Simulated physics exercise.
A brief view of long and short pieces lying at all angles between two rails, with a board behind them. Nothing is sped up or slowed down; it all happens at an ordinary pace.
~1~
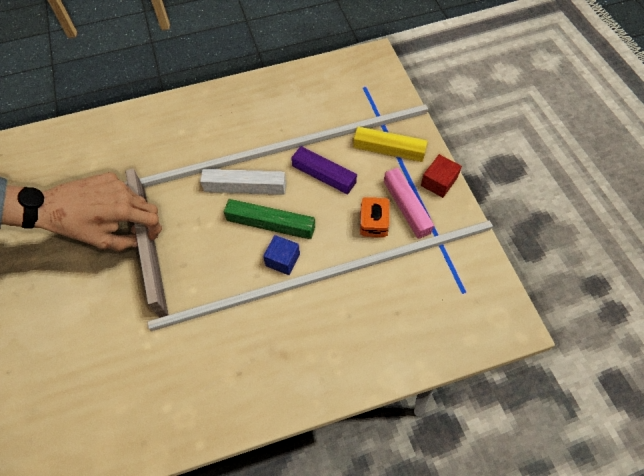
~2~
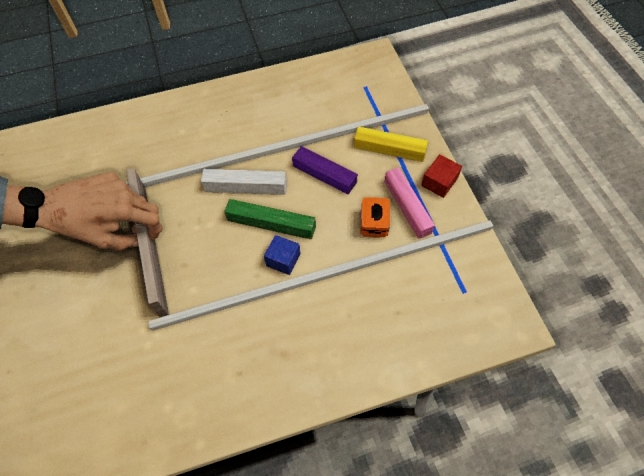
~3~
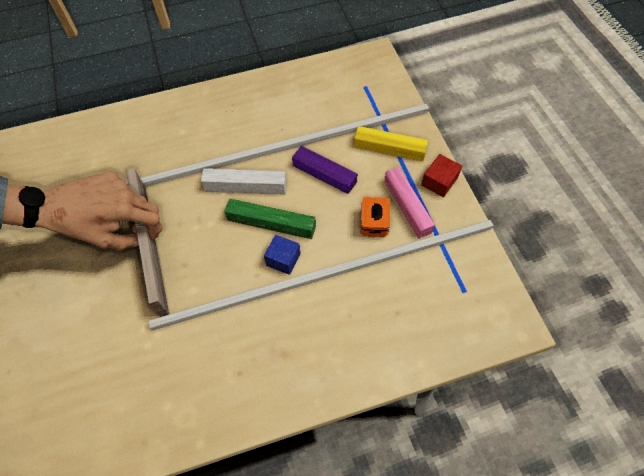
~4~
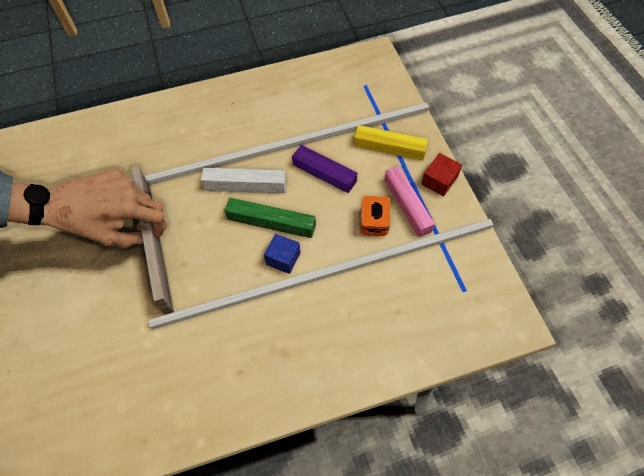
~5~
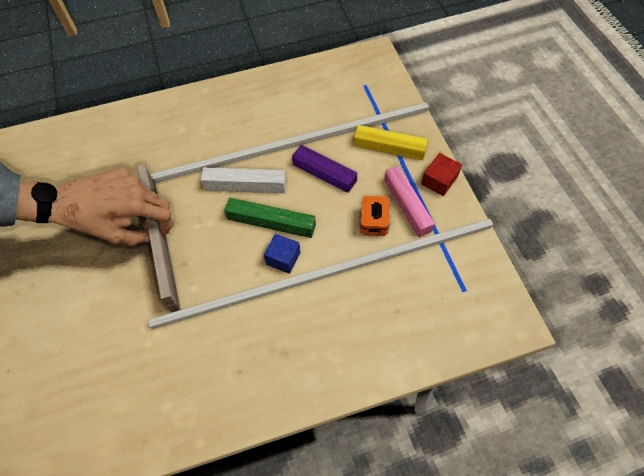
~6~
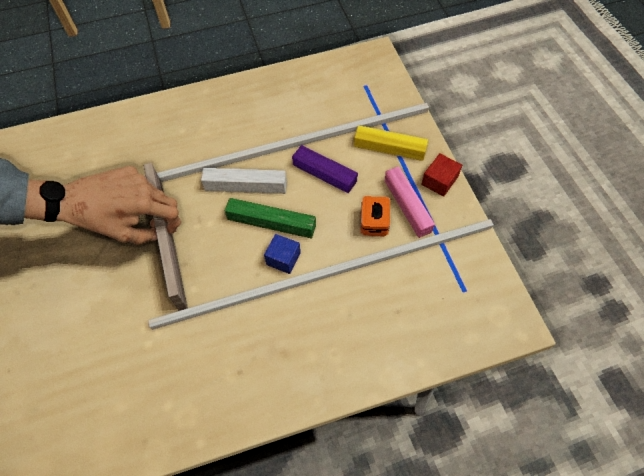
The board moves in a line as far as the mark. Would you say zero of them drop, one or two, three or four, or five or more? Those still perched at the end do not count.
I'd go with three or four.
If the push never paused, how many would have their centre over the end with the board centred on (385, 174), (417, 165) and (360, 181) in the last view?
Past-the-end tally - position 1: 1, position 2: 4, position 3: 0.
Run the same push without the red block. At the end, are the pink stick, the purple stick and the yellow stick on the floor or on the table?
Result - pink stick: Gone; purple stick: Up; yellow stick: Gone.
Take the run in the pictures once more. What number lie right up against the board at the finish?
That makes 3.
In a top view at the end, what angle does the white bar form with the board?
Close to 25°.
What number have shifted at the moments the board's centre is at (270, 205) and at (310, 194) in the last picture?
Up to then 3, and up to the other point 5.
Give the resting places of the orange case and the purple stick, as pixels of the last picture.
The first ends close to (471, 186), the second close to (425, 136).
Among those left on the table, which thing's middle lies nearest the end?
Orange case.
A little later, none off yet; red block at rest near (442, 175); yellow stick at rest near (391, 143); pink stick at rest near (408, 201).
Next, none off yet; red block shifted about its own width near (459, 166); yellow stick shifted a little near (416, 139); pink stick shifted about its own width near (447, 183).
When it is over, the number that fall off is three or four; down, pink stick, yellow stick and red block.
